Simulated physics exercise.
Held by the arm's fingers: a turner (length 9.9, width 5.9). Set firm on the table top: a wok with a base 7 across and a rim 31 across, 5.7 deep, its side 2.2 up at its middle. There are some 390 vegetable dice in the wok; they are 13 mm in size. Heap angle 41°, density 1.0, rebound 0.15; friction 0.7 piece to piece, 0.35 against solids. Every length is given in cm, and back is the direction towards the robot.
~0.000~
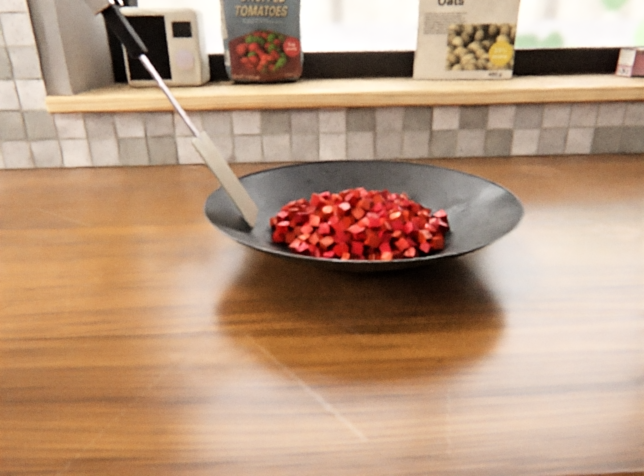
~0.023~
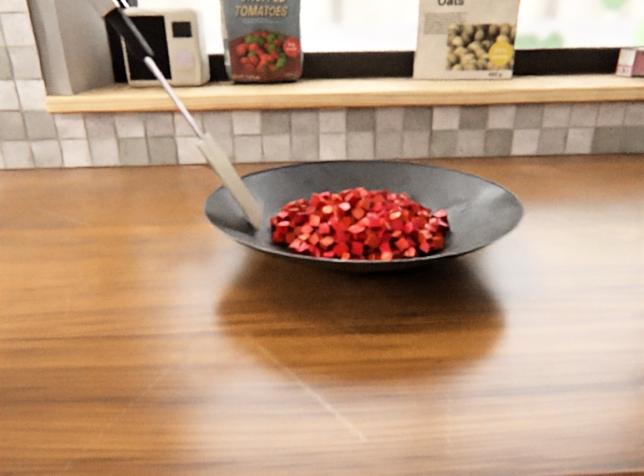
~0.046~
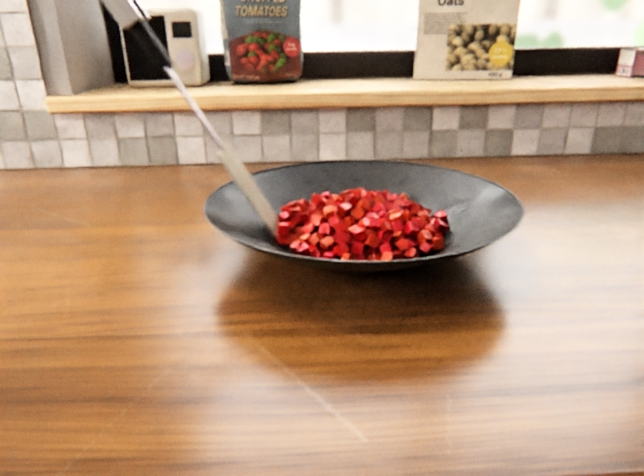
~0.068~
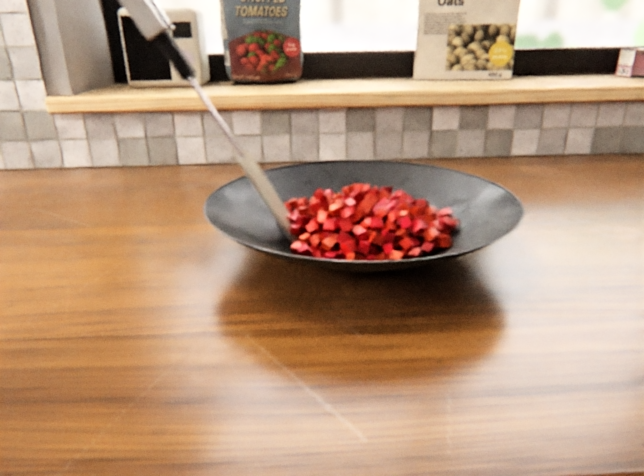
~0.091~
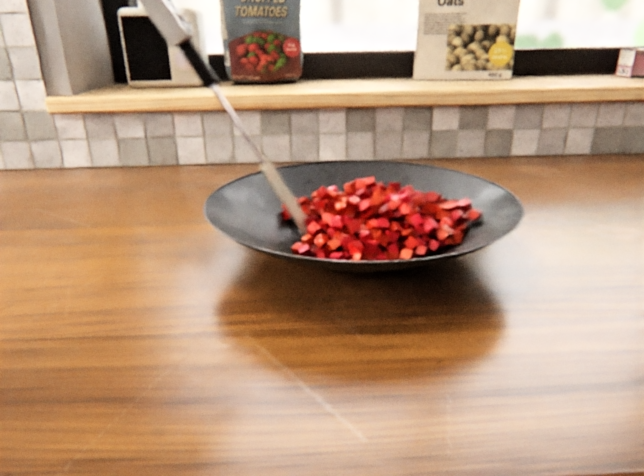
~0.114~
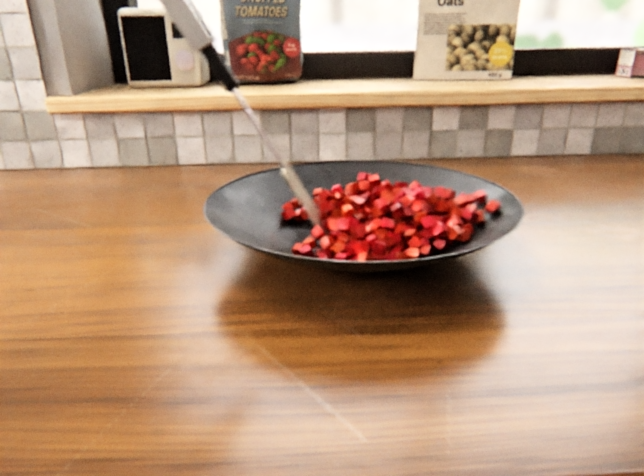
A robotic arm lowers a turner into a dark wok and pushes red dice right.
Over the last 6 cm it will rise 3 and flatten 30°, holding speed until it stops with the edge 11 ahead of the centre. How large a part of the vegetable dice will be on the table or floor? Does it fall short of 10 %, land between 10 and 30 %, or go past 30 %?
It goes past 30 %.
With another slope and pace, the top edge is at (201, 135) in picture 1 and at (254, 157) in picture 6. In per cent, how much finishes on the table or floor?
25 per cent.
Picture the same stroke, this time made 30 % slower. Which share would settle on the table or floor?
Then about 30 per cent.
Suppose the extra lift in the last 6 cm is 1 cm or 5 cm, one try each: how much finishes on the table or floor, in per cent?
It comes to around 40 per cent on the first try and around 35 per cent on the second.
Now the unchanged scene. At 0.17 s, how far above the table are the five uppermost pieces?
Height: Approx. 7 cm.
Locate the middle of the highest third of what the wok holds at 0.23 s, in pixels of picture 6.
I'd put it somewhere near (471, 187).
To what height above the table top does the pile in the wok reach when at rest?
6.0 cm.
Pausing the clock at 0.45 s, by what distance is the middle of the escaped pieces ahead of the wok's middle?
That distance is around 24 cm.
After 0.17 s, sloping 60°, highest piece 7 above the table; 391 in the wok.
After 0.23 s, sloping 51°, highest piece 9 above the table; 377 in the wok, 14 on the blade or in flight.
After 0.45 s, sloping 30°, highest piece 7 above the table; 230 in the wok, 150 on the table or floor, 11 on the blade or in flight.
After 1.50 s, sloping 30°, highest piece 7 above the table; 230 in the wok, 161 on the table or floor.
At rest, 230 in the wok, 161 on the table or floor. That is 41 % on the table or floor.
